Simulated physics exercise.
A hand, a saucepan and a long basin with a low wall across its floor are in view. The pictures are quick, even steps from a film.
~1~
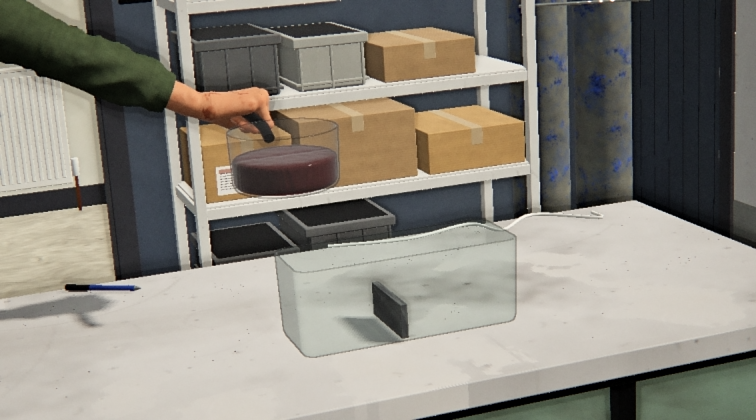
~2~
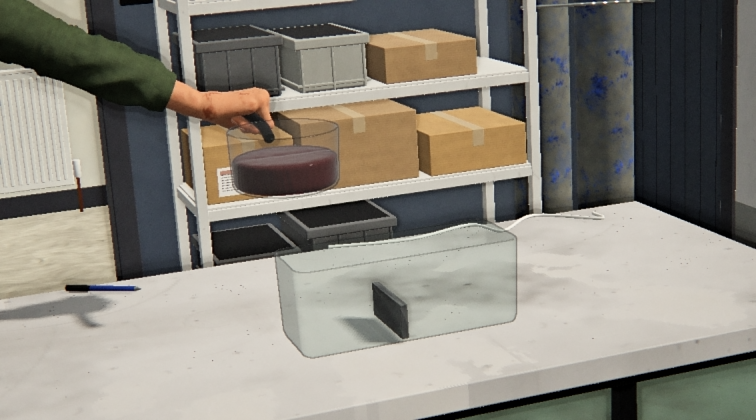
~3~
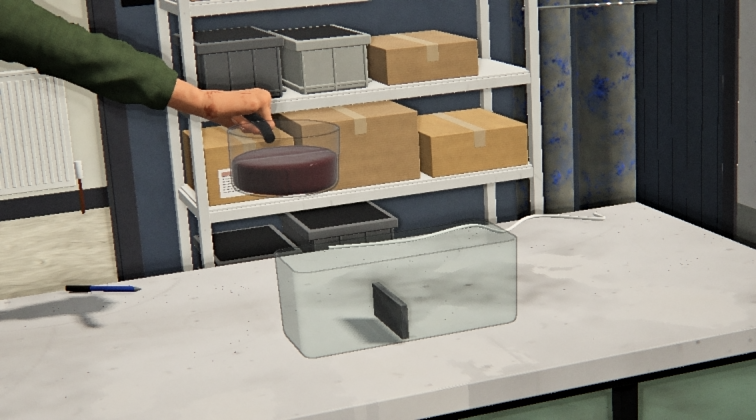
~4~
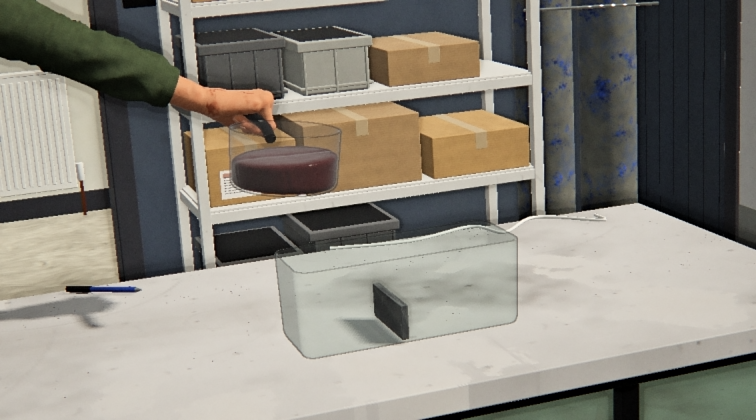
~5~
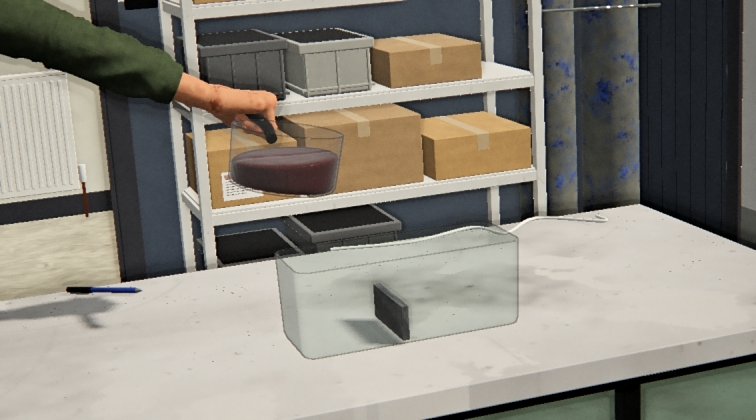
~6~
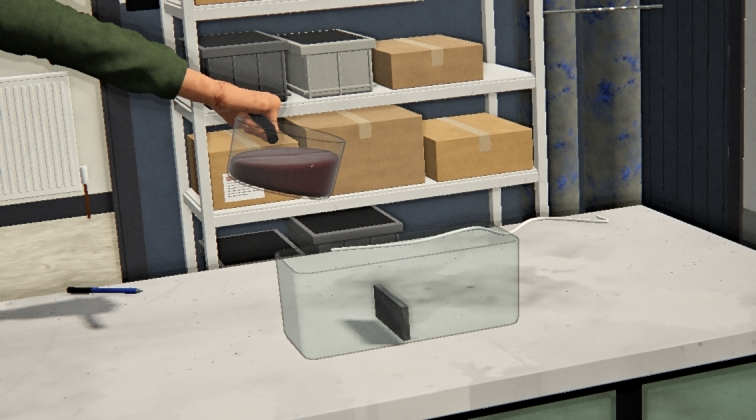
A hand slowly tilts a clear saucepan of dark red liquid above a long glass basin.
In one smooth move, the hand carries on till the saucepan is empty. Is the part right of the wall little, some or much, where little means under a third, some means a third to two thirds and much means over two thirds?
Little.
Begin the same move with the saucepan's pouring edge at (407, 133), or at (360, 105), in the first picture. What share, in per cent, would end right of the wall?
Estimate: 95 per cent, then 65 per cent.
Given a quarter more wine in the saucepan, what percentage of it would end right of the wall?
Roughly 35 %.
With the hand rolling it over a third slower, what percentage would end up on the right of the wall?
30 per cent or thereabouts.
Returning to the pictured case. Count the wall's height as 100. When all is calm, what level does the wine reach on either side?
The left reaches some 60 %, the right about 10 %.
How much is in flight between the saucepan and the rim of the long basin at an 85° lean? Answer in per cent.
Something close to 40 percent of it.
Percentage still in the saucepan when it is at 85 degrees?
It works out to close to 50 percent.
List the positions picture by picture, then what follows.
In the first frame, tilt 0°; pouring edge (335, 124); surface from (232, 163) to (333, 149); the long basin's rim runs from (284, 263) to (501, 229); the wall's top is at (389, 294).
In the second frame, tilt 1°; pouring edge (335, 124); surface from (232, 163) to (333, 150).
In the third frame, tilt 3°; pouring edge (336, 126); surface from (232, 162) to (334, 150).
In the fourth frame, tilt 6°; pouring edge (338, 130); surface from (232, 162) to (334, 151).
In the fifth frame, tilt 11°; pouring edge (340, 134); surface from (232, 162) to (335, 151).
In the sixth frame, tilt 17°; pouring edge (342, 140); surface from (231, 161) to (335, 152).
A moment on, the saucepan is tipped on its side and 51 per cent is still to pour, 7 is left of the wall and 0 right of it.
Next, the saucepan is tipped right over and 7 per cent is still to pour, 64 is left of the wall and 19 right of it.
Then the saucepan is tipped right over and 0 per cent is still to pour, 76 is left of the wall and 21 right of it.
Later the saucepan is tipped right over and 0 per cent is still to pour, 76 is left of the wall and 21 right of it.
In the end 76 per cent lies left of the wall, 21 right of it and 3 outside.
